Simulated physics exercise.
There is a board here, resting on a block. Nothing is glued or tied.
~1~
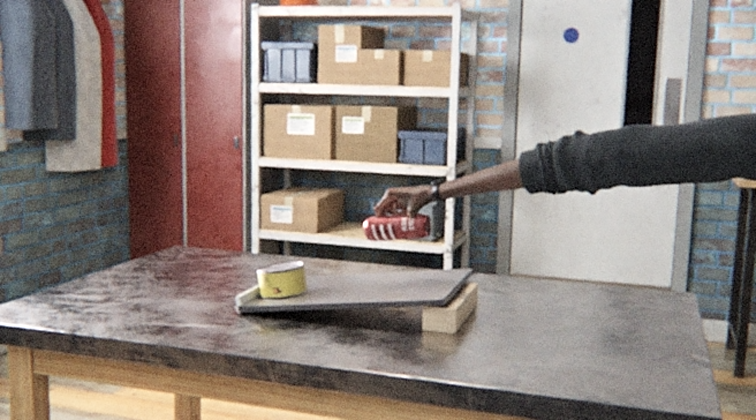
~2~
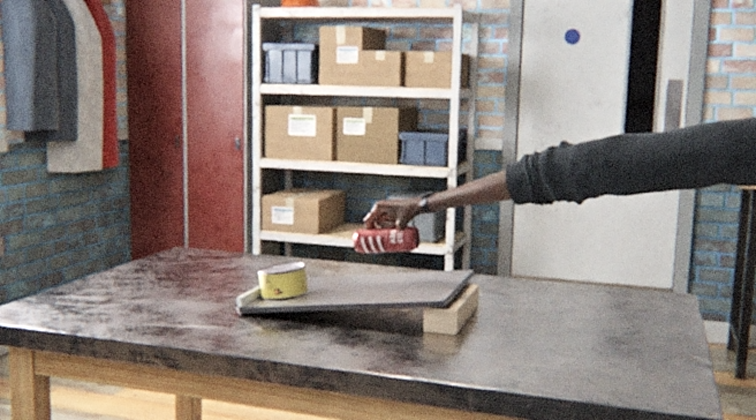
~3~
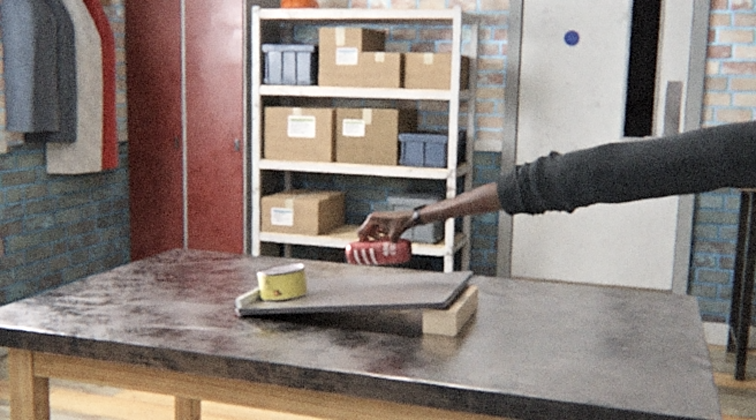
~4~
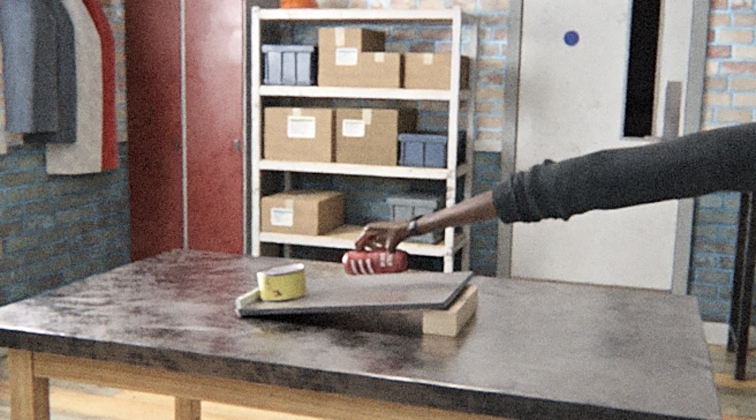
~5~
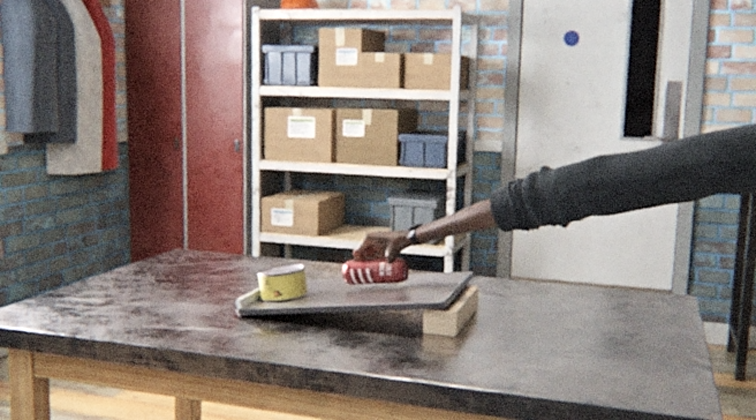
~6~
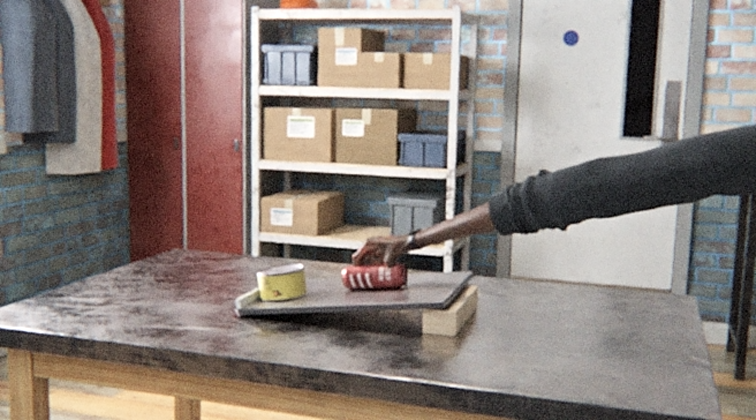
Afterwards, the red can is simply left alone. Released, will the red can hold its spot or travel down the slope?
It will be steady.
Then, 0.30 s past the last view, nothing moves.
Then, 0.70 s past the last view, red can resting near (375, 277).
Finally, both still in place. Final places as the last picture's camera would see them, red can near (375, 277). The red can keeps its place.
